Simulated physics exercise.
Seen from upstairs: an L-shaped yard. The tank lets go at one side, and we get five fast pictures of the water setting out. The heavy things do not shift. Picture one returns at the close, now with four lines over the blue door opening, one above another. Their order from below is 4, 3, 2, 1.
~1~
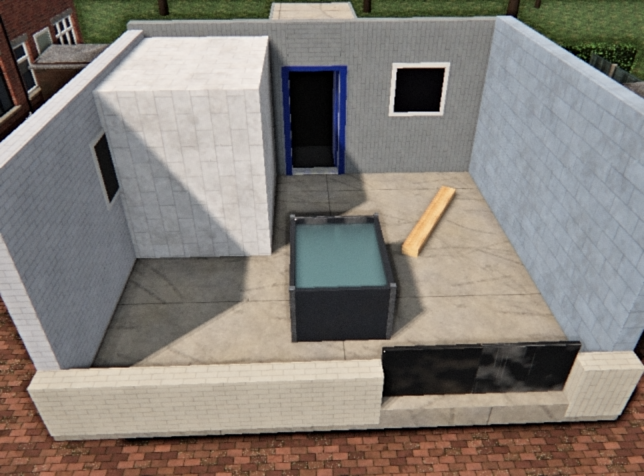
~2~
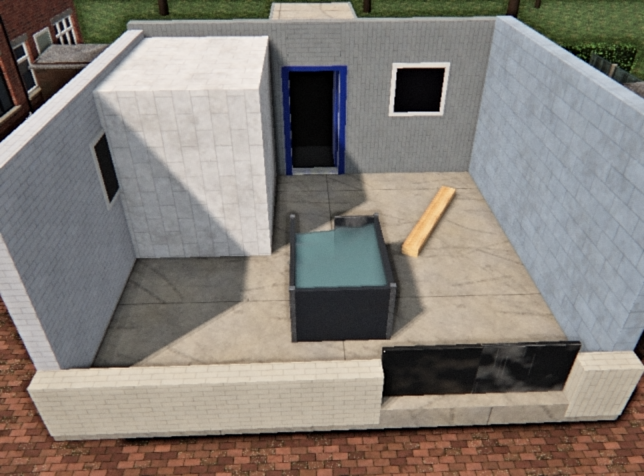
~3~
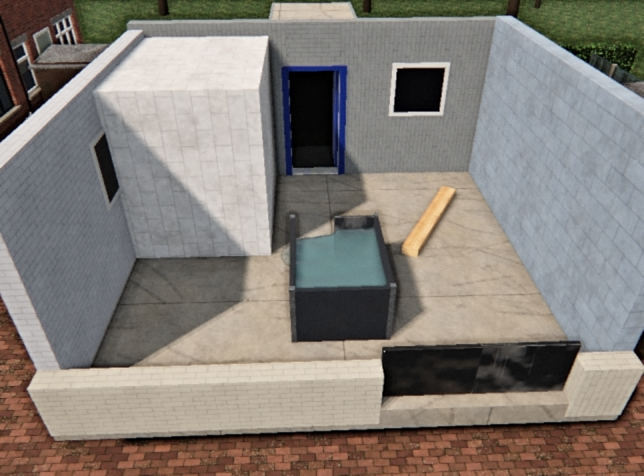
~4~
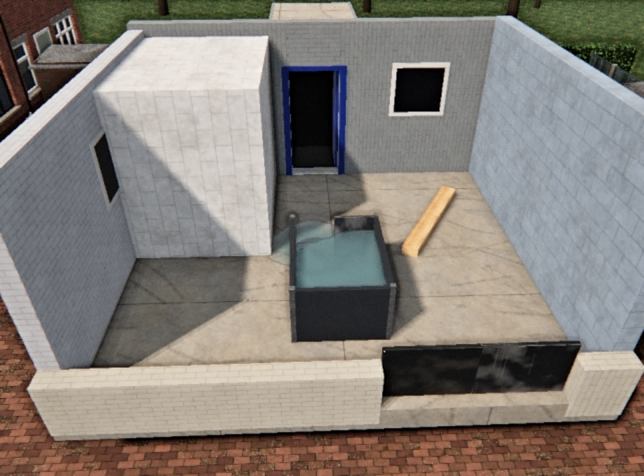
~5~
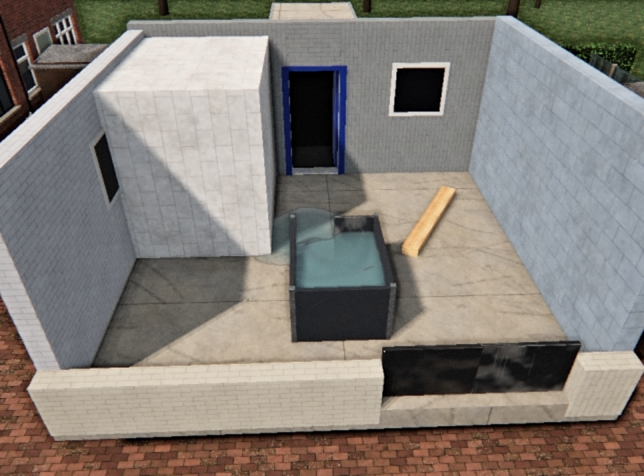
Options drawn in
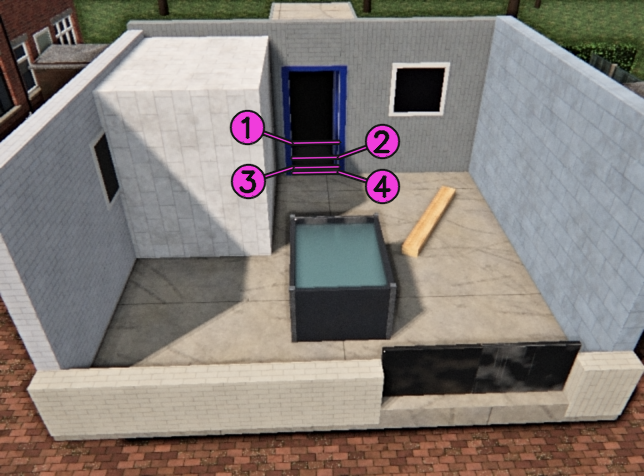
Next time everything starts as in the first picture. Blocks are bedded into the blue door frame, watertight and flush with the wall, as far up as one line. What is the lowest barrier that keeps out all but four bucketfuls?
Choose 2.
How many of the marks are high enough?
Two of them.
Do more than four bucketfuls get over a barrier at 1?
No, not at all.
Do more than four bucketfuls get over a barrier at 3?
Yes, that goes wrong.
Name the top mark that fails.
3 it is.
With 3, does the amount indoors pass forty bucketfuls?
No.
On the marked copy, 1 at (315, 142); 2 at (315, 157); 3 at (315, 167); 4 at (315, 172); from the bottom up 4, 3, 2, 1.
With 1, nothing gets over.
With 2, a splash gets over, under a bucket.
With 3, some 15 bucketfuls get in.
With 4, dozens of bucketfuls pour in.
